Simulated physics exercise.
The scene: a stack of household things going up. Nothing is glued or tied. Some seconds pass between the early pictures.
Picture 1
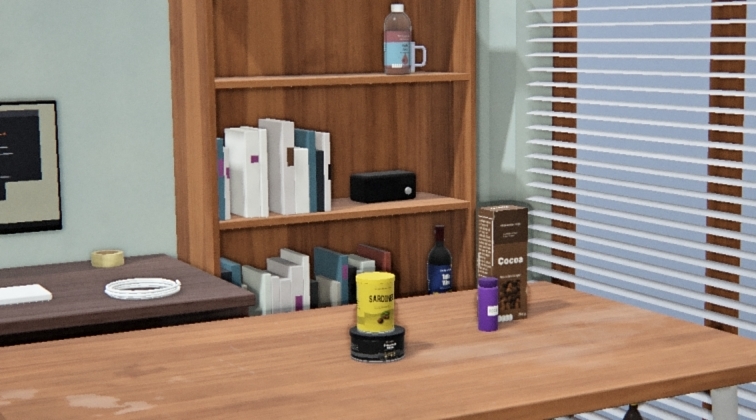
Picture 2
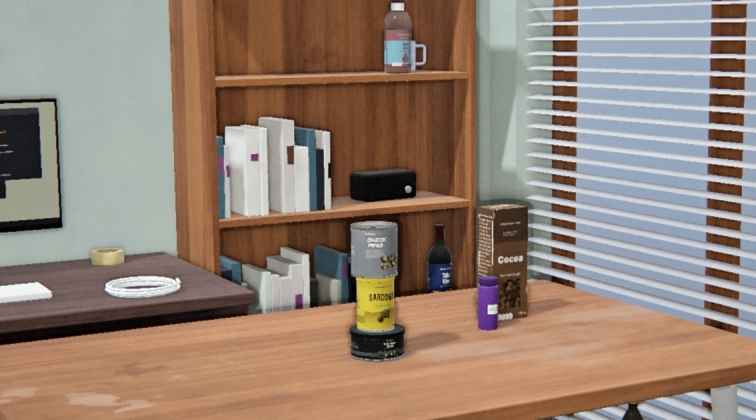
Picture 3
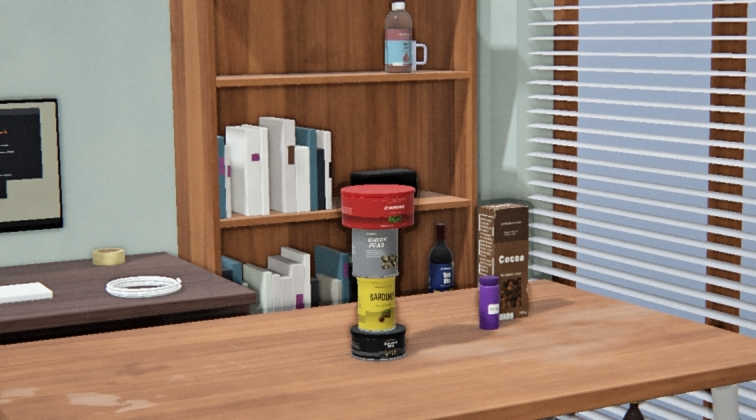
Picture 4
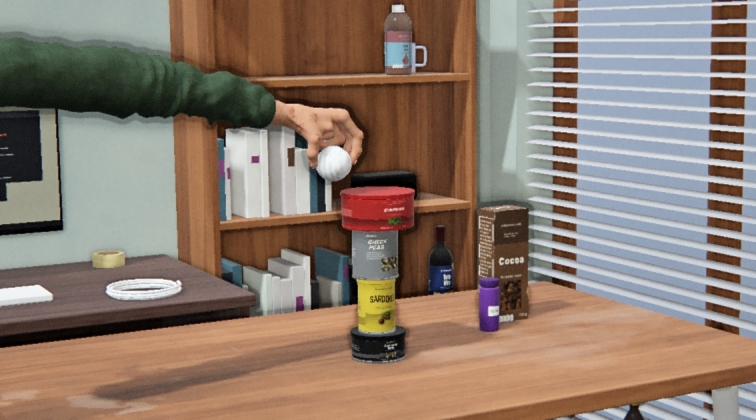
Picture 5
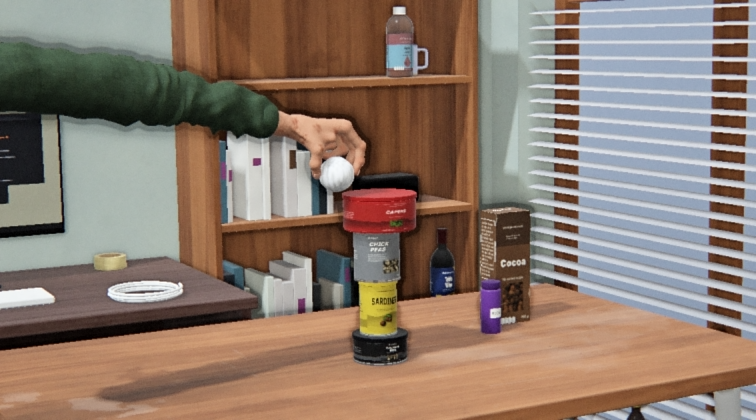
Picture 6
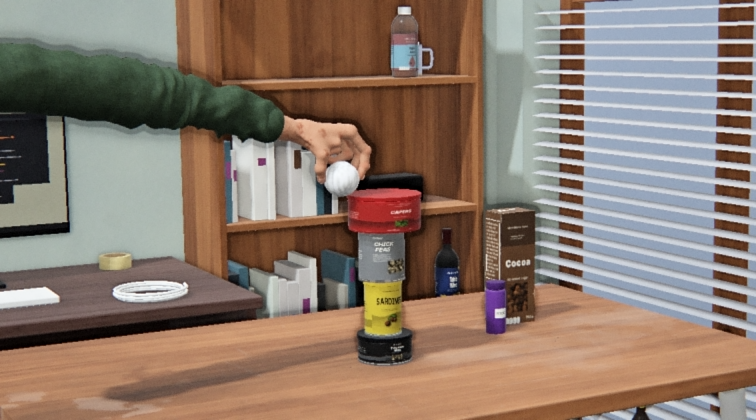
A green-sleeved arm lowered a white onion onto the left edge of a red tub and kept hold of it, after a gray can and then the tub had appeared atop the yellow and black ones.
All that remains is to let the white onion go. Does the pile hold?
In the end the pile gives way.
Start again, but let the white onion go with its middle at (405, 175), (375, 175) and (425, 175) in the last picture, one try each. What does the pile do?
In the first case it keeps its balance; in the second case it holds; in the third case it gives way.
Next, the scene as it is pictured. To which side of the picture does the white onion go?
To the left.
Then, 0.30 s later than the last frame, white onion now fallen.
Then, 0.40 s later than the last frame, things are still on the move.
When it is over, fallen, white onion; the other 6 as before. End places, in pixels of the last picture, white onion near (313, 354). The pile loses its balance.
